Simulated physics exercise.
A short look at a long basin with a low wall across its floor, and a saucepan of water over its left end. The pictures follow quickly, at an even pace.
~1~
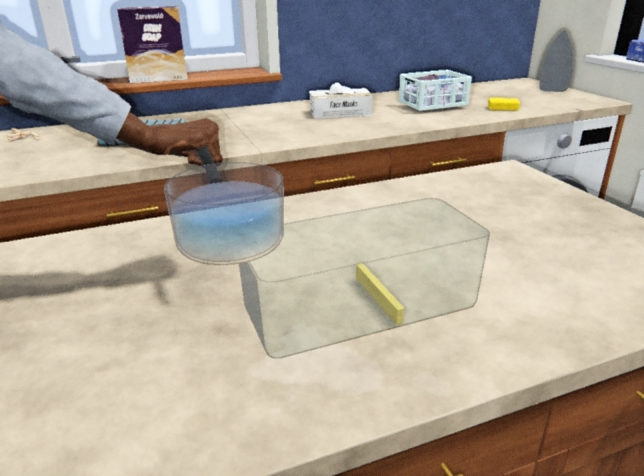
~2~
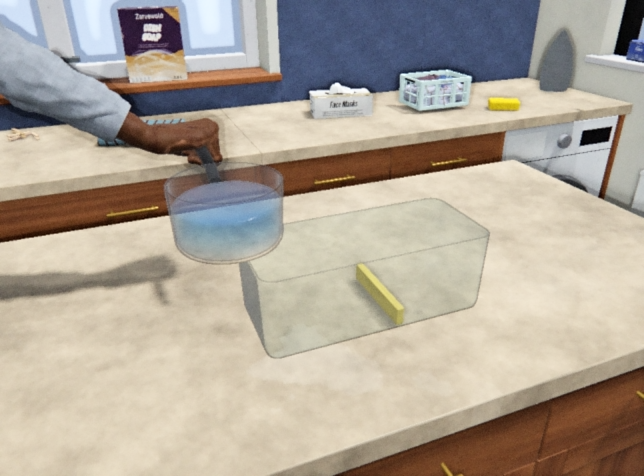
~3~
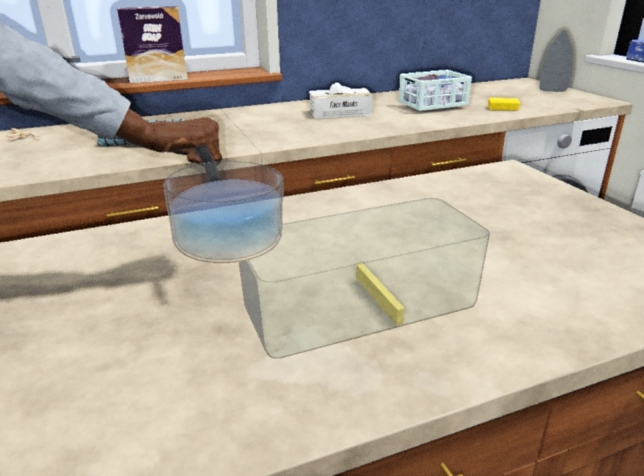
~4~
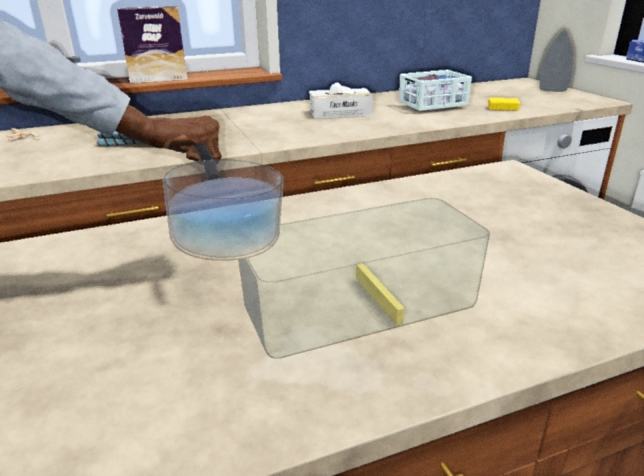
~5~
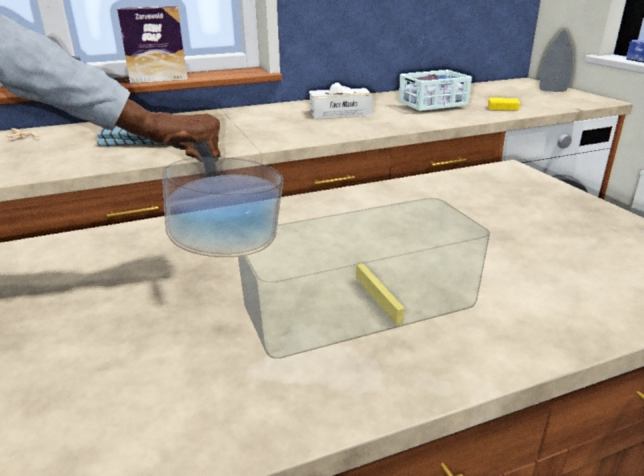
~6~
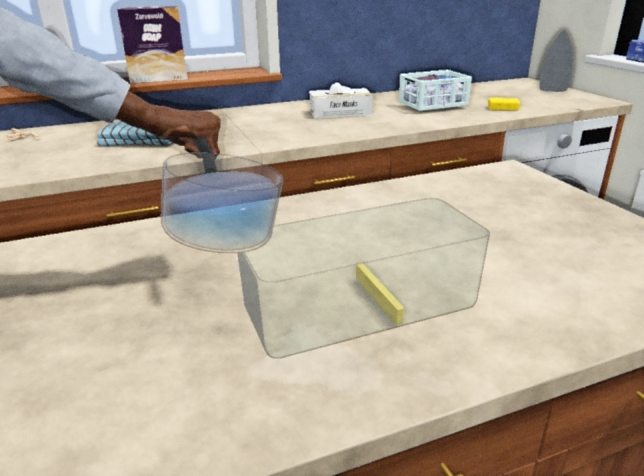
On a pale kitchen counter, a hand holds a clear saucepan of blue water over the left end of a long, see-through basin with a low yellow wall across its floor. The hand tilts the pan slightly, slowly at first and then a little more, while the basin stays still.
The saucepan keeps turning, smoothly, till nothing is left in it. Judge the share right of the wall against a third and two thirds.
It comes to under a third.
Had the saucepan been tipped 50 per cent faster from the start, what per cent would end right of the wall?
Close to 30 per cent.
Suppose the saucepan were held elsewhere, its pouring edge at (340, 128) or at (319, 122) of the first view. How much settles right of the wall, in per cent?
First some 70, then 70 per cent.
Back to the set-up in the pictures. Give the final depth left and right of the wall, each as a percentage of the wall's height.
Near 80 on the left, 30 on the right.
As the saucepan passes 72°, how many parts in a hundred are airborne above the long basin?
About 30 per cent.
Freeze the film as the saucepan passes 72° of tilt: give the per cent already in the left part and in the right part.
Left: 5 %. Right: 0 %.
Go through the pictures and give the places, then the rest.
In the first frame, tilt 0°; pouring edge (280, 175); surface from (170, 208) to (277, 191); the long basin's rim runs from (246, 258) to (464, 215); the wall's top is at (379, 285).
In the second frame, tilt 1°; pouring edge (280, 175); surface from (170, 209) to (277, 191).
In the third frame, tilt 2°; pouring edge (279, 175); surface from (170, 208) to (277, 189).
In the fourth frame, tilt 5°; pouring edge (279, 175); surface from (169, 206) to (276, 187).
In the fifth frame, tilt 8°; pouring edge (279, 175); surface from (167, 202) to (275, 184).
In the sixth frame, tilt 12°; pouring edge (279, 175); surface from (164, 198) to (274, 182).
A moment on, the saucepan is tipped part way and 67 per cent is still to pour, 3 is left of the wall and 0 right of it.
Next, the saucepan is tipped right over and 9 per cent is still to pour, 64 is left of the wall and 9 right of it.
Then the saucepan is tipped right over and 0 per cent is still to pour, 84 is left of the wall and 13 right of it.
Later the saucepan is tipped right over and 0 per cent is still to pour, 76 is left of the wall and 22 right of it.
Finally, 75 per cent lies left of the wall, 22 right of it and 3 outside.
